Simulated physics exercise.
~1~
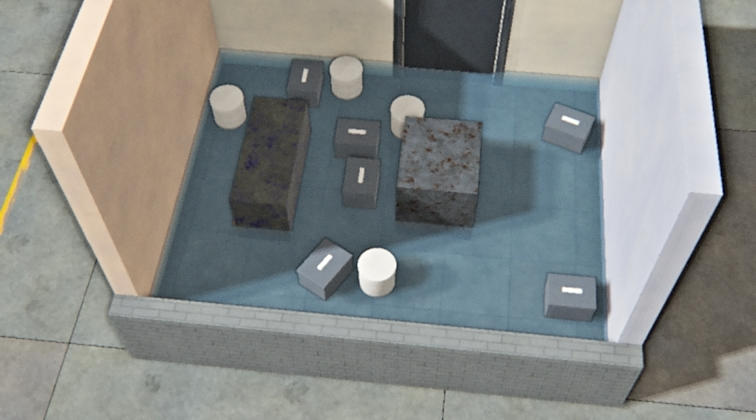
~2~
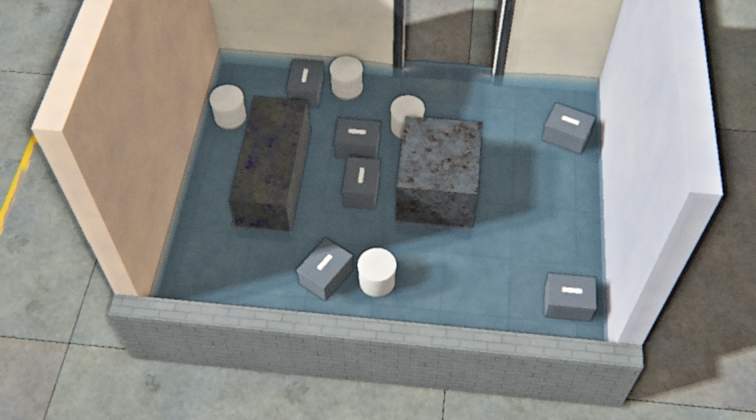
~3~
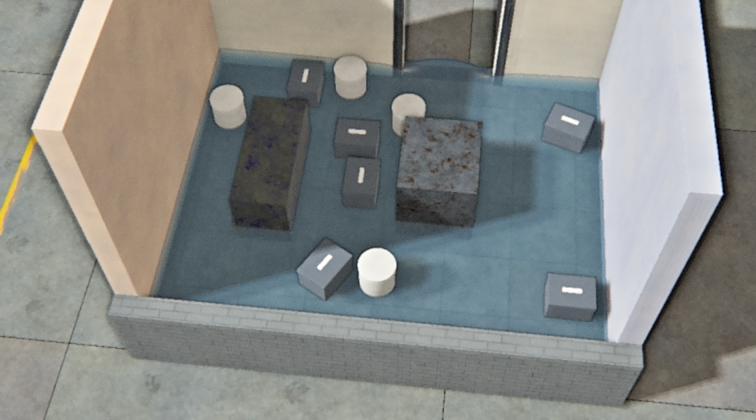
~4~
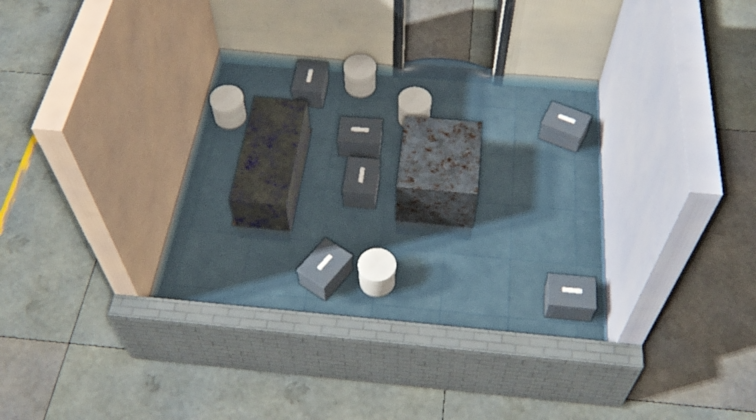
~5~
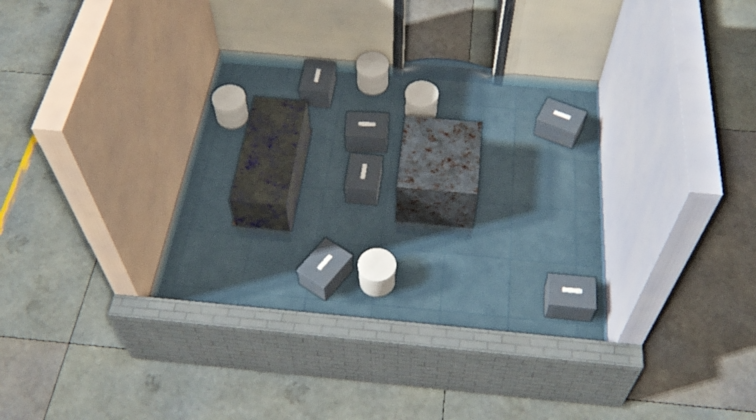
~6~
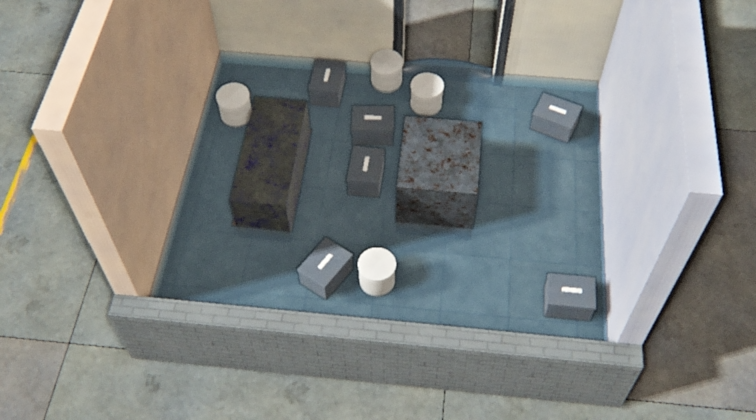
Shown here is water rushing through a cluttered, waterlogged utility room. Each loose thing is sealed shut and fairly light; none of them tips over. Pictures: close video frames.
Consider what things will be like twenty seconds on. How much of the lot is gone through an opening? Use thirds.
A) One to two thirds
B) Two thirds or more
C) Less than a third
B, two thirds or more.
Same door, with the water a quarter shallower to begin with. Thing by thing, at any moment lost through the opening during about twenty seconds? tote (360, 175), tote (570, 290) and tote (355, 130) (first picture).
Object by object the verdict is leaves, never escapes, leaves.
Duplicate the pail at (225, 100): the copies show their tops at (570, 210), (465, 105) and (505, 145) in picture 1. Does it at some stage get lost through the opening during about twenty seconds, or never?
Exits, exits, exits.
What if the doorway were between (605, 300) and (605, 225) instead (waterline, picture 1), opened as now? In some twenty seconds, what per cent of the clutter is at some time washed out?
Roughly 60 %.
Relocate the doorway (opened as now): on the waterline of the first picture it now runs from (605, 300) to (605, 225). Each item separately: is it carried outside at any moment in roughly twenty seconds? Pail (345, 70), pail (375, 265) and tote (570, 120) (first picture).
Taking them one after another, held back, then flushed away, then flushed away.
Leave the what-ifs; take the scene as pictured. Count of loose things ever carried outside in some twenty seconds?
It comes out at 7.
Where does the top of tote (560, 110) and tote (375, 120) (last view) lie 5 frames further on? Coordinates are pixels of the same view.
I'd say around (539, 85) for the first and around (420, 79) for the second.
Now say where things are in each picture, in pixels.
The first picture shows a pail at (346, 68) floats; a pail at (408, 108) floats; 0 of 10 have shifted.
The second picture shows a pail at (346, 68), afloat; a pail at (408, 108) floats; 0 of 10 have shifted.
The third picture shows a pail at (350, 68) floats, close to its start; a pail at (409, 107), afloat, close to its start; 0 of 10 have shifted.
The fourth picture shows a pail at (360, 66) floats, close to its start; a pail at (415, 99), afloat, close to its start; 2 of 10 have shifted.
The fifth picture shows a pail at (372, 64) floats, close to its start; a pail at (422, 93), afloat, close to its start; 6 of 10 have shifted.
The sixth picture shows a pail at (387, 61), afloat, a stride from its start; a pail at (427, 85), afloat, a stride from its start; 7 of 10 have shifted.
A moment on, 2 of 10 are out; 8 afloat.
Next, 6 of 10 are out; 4 afloat.
Later, 7 of 10 are out; 3 afloat.
In the end, 7 of 10 are out; 3 afloat.
